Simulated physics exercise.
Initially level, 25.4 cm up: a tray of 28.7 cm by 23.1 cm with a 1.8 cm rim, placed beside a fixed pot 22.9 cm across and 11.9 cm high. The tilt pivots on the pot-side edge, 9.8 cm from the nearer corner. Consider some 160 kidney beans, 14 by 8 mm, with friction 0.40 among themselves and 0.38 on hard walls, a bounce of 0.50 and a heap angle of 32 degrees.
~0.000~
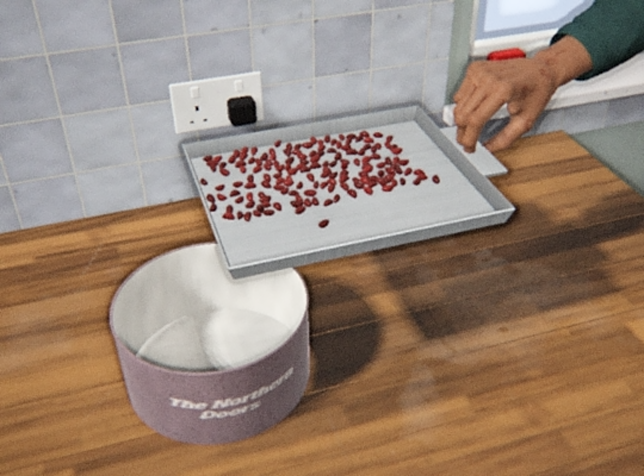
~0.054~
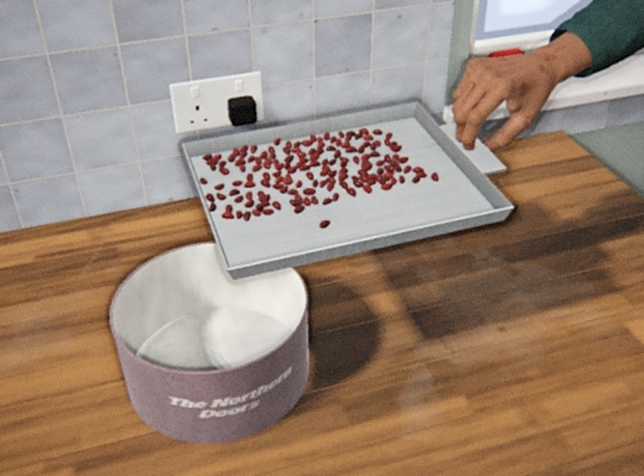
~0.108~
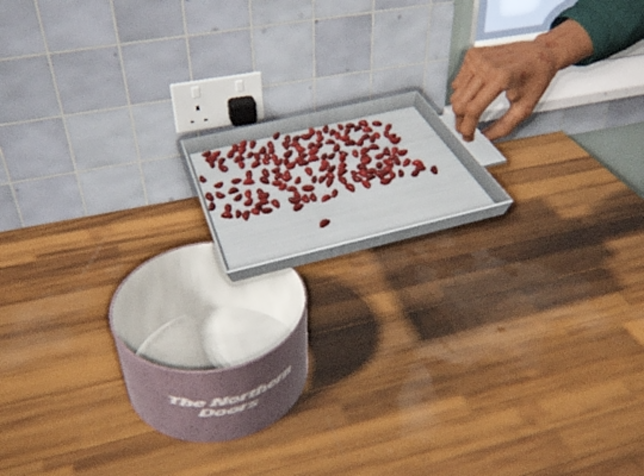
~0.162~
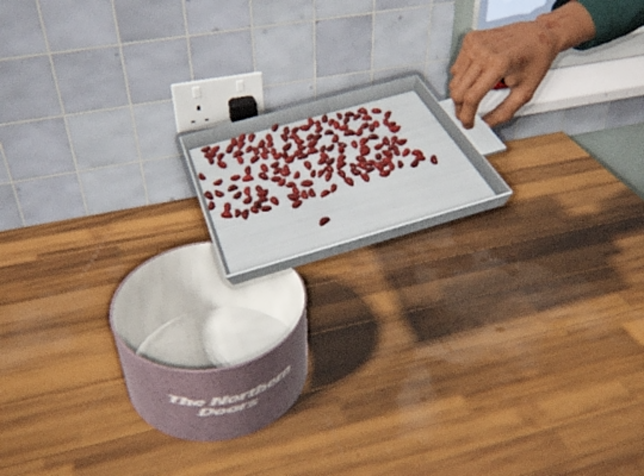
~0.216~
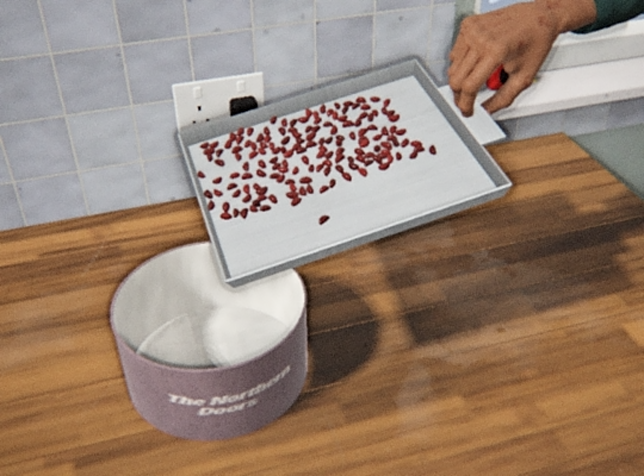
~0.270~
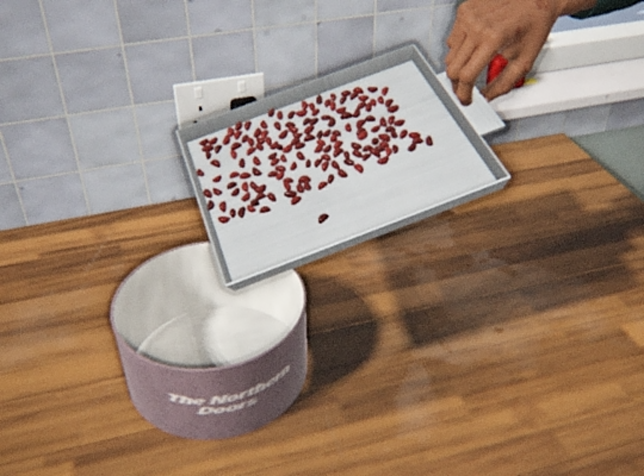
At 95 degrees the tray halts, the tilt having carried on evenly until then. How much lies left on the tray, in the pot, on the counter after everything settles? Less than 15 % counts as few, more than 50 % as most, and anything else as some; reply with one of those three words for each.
Here it is: Tray: Few, pot: Some, counter: Most.
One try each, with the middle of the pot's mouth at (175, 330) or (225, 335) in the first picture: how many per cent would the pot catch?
55 and 90 %.
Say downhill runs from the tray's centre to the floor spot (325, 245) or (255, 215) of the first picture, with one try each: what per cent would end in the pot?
First try: Around 30 percent; second try: Around 85 percent.
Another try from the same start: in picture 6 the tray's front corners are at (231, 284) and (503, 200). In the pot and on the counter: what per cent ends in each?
Pot 35, counter 65.
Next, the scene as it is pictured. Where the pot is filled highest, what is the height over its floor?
I'd put it at close to 1.0 centimetres.
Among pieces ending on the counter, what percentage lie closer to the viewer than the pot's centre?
Roughly 100 per cent.
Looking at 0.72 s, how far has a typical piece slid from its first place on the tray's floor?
15 cm.
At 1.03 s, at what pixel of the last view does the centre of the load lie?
Estimated load position: Around (235, 369).
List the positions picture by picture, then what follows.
Tray tilt 0 degrees, front corners at (233, 264) and (507, 207); middle of the pieces at (305, 169); pot at (210, 301), in the first frame.
Tray tilt 1 degrees, front corners at (232, 265) and (506, 205); middle of the pieces at (305, 168), in the second frame.
Tray tilt 4 degrees, front corners at (231, 267) and (505, 199), lowest corner left front; middle of the pieces at (303, 163), in the third frame.
Tray tilt 8 degrees, front corners at (230, 271) and (504, 190), lowest corner left front; middle of the pieces at (302, 156), in the fourth frame.
Tray tilt 13 degrees, front corners at (230, 276) and (504, 183), lowest corner left front; middle of the pieces at (301, 150), in the fifth frame.
Tray tilt 17 degrees, front corners at (229, 279) and (502, 175), lowest corner left front; middle of the pieces at (300, 146); pot at (210, 299). Its pace works out near 80 degrees a second, in the sixth frame.
After 0.72 s, tilt 54 degrees; the tray holds 95 %, the pot 0 %.
After 1.03 s, tilt 80 degrees; the tray holds 35 %, the pot 5 %.
After 1.43 s, tilt 95 degrees; the tray holds 0 %, the pot 25 %.
At rest (2.5 s), tray 0 %, pot 25 %, counter 75 %.
